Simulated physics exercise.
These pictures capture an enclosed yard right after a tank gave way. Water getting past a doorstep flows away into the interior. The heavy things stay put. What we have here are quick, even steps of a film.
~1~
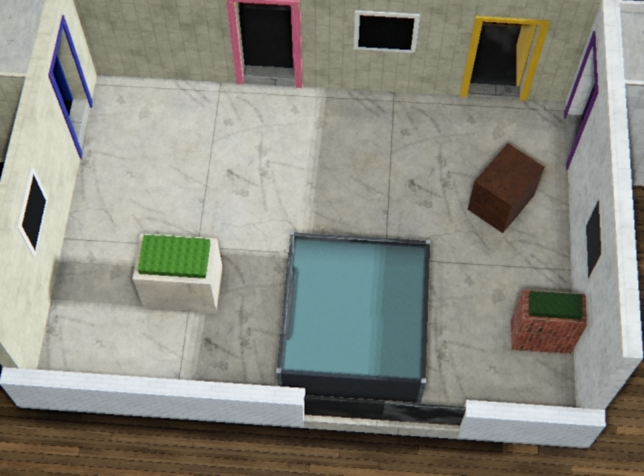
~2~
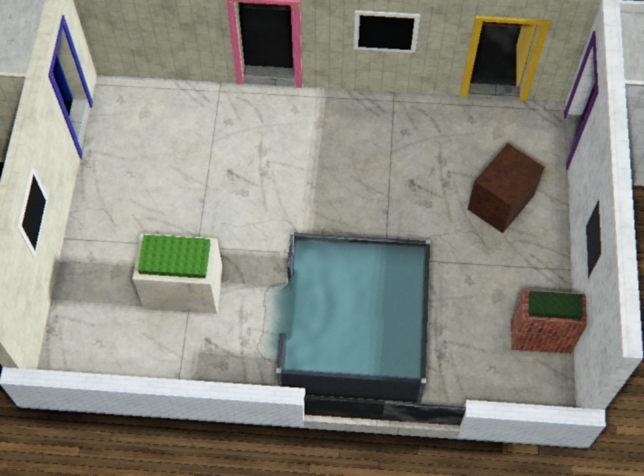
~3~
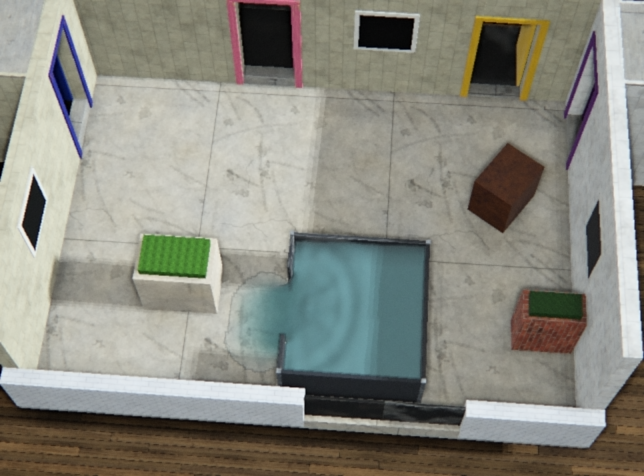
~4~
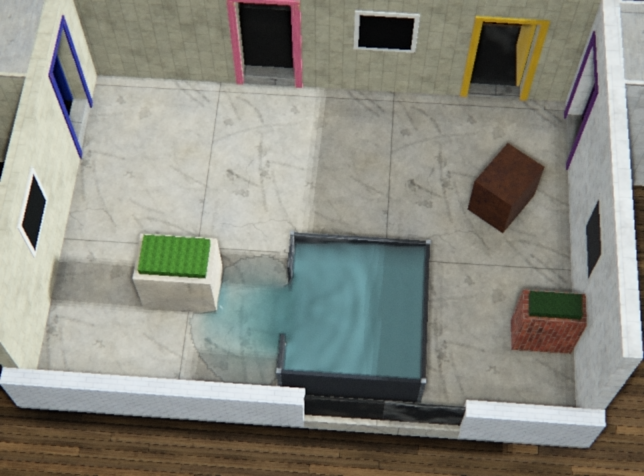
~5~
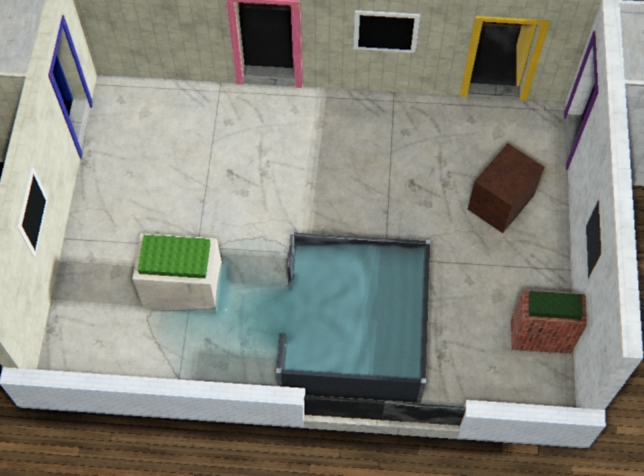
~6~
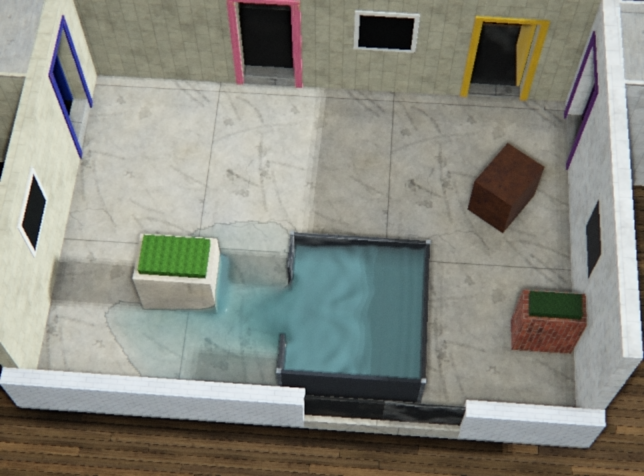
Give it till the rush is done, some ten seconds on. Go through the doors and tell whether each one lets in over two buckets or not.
Yellow door: Two buckets or fewer; blue door: Two buckets or fewer; purple door: Two buckets or fewer; pink door: Two buckets or fewer.
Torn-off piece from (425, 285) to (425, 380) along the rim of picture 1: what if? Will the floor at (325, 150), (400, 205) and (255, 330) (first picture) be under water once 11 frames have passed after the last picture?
In turn: Untouched, then untouched, then untouched.
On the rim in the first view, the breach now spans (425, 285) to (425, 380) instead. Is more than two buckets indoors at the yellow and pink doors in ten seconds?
Looks like the yellow door tops the limit but the pink door doesn't reach it.
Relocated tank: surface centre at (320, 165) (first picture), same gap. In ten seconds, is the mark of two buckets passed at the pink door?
Result for pink: It doesn't reach it.
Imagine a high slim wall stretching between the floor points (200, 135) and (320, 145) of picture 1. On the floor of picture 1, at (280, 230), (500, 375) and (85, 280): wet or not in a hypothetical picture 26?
Results in order: Swamped / bone-dry / swamped.
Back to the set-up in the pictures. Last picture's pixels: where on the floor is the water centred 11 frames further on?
(262, 312).
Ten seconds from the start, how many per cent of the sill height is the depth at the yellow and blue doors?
In order: Roughly 210 and 50 in a hundred.
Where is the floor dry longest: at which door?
I'd go with the purple door.
A moment on, water covers 25 % of the floor; the yellow door not reached, the blue door not reached, the purple door not reached, the pink door not reached.
Next, water covers 45 % of the floor; the yellow door not reached, the blue door not reached, the purple door not reached, the pink door wet at the sill, nothing in.
Then, water covers 60 % of the floor; the yellow door not reached, the blue door wet at the sill, nothing in, the purple door not reached, the pink door wet at the sill, nothing in.
Later, water covers 75 % of the floor; the yellow door wet at the sill, nothing in, the blue door wet at the sill, nothing in, the purple door wet at the sill, nothing in, the pink door wet at the sill, nothing in.
In the end, water covers 100 % of the floor; the yellow door under two buckets in, the blue door wet at the sill, nothing in, the purple door wet at the sill, nothing in, the pink door wet at the sill, nothing in.
